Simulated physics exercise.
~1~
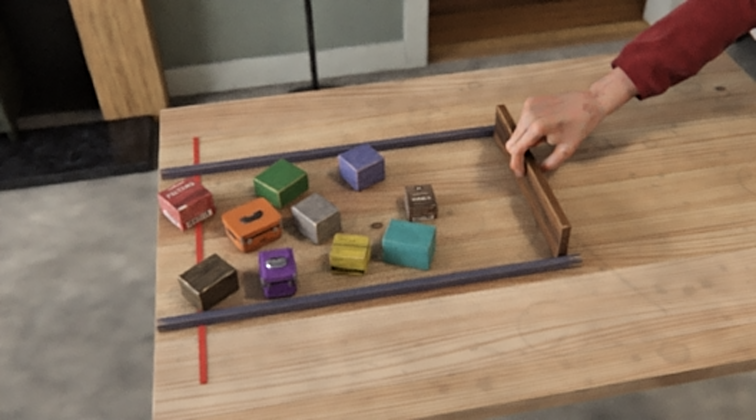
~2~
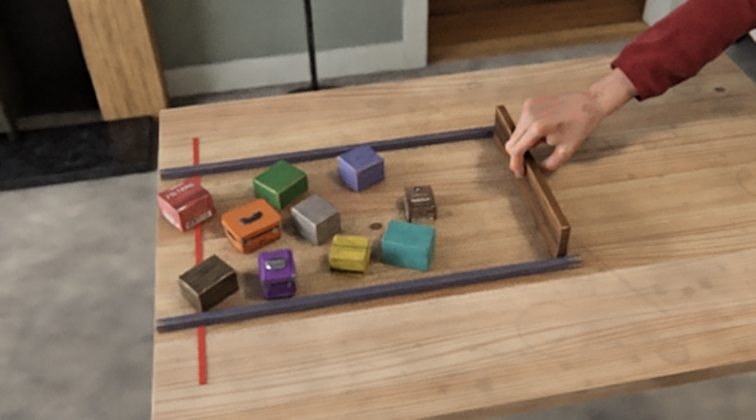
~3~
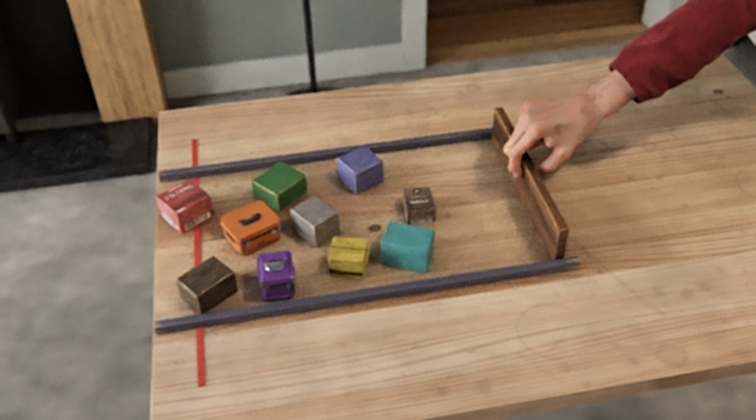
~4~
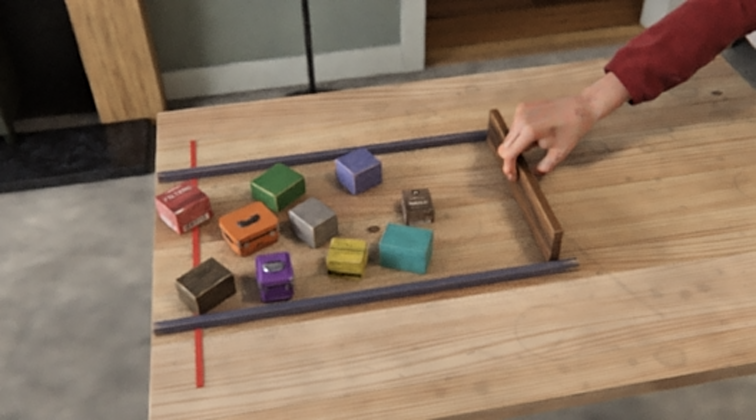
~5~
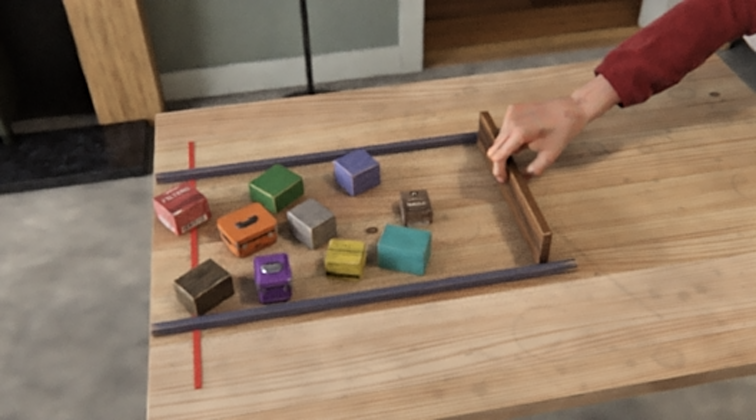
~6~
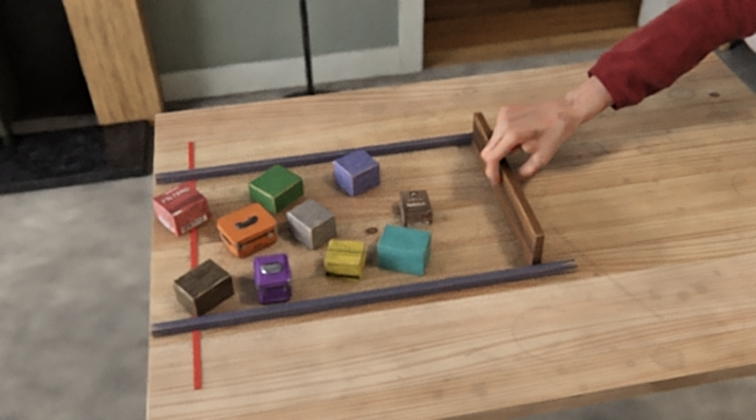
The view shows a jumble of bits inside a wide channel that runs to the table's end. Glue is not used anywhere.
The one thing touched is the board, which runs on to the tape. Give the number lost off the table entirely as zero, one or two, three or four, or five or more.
Most likely the sweep will knock off at least five.
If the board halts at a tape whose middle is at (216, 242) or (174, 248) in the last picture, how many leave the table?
First try 4, second try 7.
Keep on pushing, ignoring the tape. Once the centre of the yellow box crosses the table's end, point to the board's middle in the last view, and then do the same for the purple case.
The middle is at (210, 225) when it's the yellow box, and at (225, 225) when it's the purple case.
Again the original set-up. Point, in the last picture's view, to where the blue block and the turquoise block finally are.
Same order as the question: First (173, 193), second (168, 294).
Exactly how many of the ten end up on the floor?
A count of exactly 7.
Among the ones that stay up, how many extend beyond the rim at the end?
Expected count: 1.
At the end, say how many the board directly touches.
At rest, 3 are in contact.
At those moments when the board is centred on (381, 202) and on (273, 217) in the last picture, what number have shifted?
The number moved is 4 and then 10.
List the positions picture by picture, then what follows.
The first picture shows red box (187, 203); black block (209, 282); orange case (253, 226); board (529, 176); tape (199, 240).
The second picture shows black block (209, 284); turquoise block (409, 245).
The third picture shows orange case (251, 228); grey block (315, 221).
The fourth picture shows red box (184, 207); yellow box (348, 259).
The fifth picture shows black block (204, 288); board (511, 183).
The sixth picture shows red box (182, 208); black block (204, 288); orange case (248, 231); board (505, 185); tape (194, 245).
Soon after, none off yet; red box at rest near (182, 208); black block at rest near (204, 288); orange case at rest near (248, 231).
Then, none off yet; red box at rest near (182, 208); black block moved a little near (188, 290); orange case moved a little near (236, 232).
Further on, one off so far; red box tipped a little near (137, 218); black block falling; orange case moved well along near (154, 242).
At rest, the number that fall off is five or more; fallen, yellow box, grey block, green block, purple case, orange case, black block and red box.
